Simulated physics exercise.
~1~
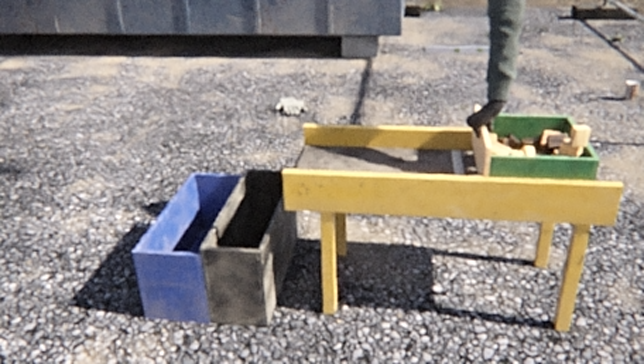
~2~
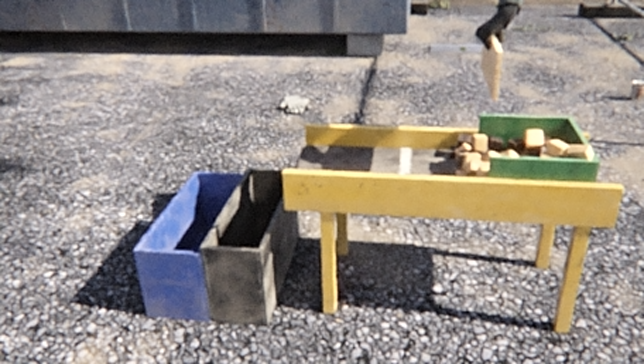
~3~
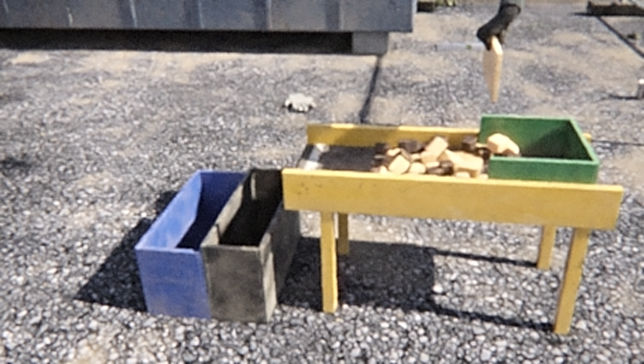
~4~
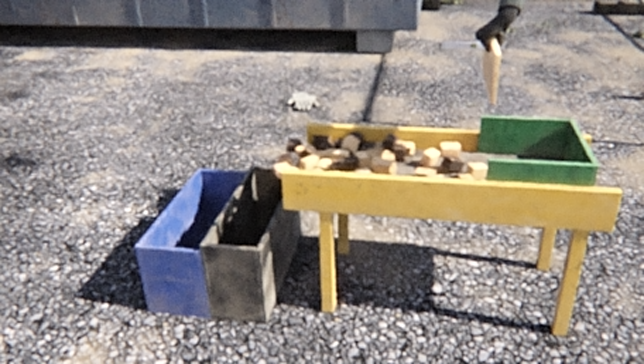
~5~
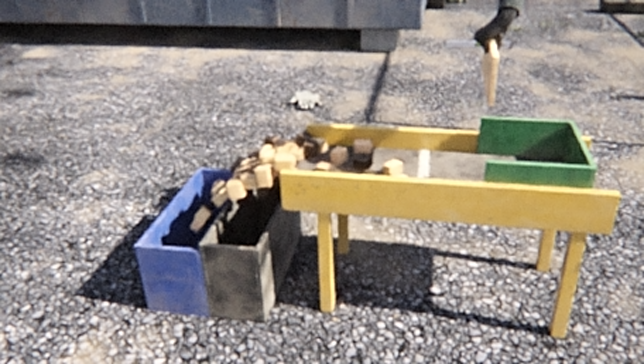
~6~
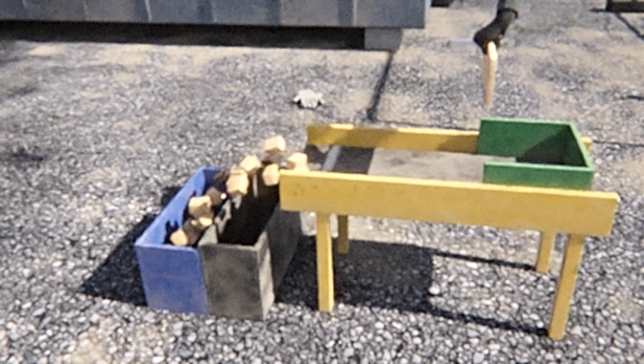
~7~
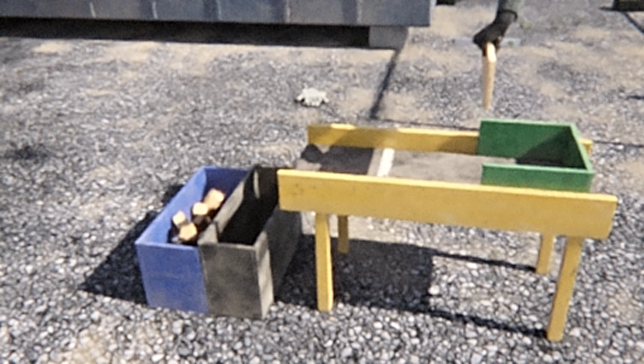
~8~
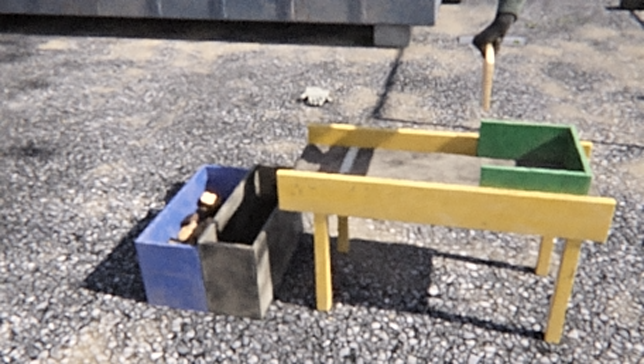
Gloved hand lifting a wooden gate from a green pen, the belt carrying wooden blocks left and spilling them into a blue tote.
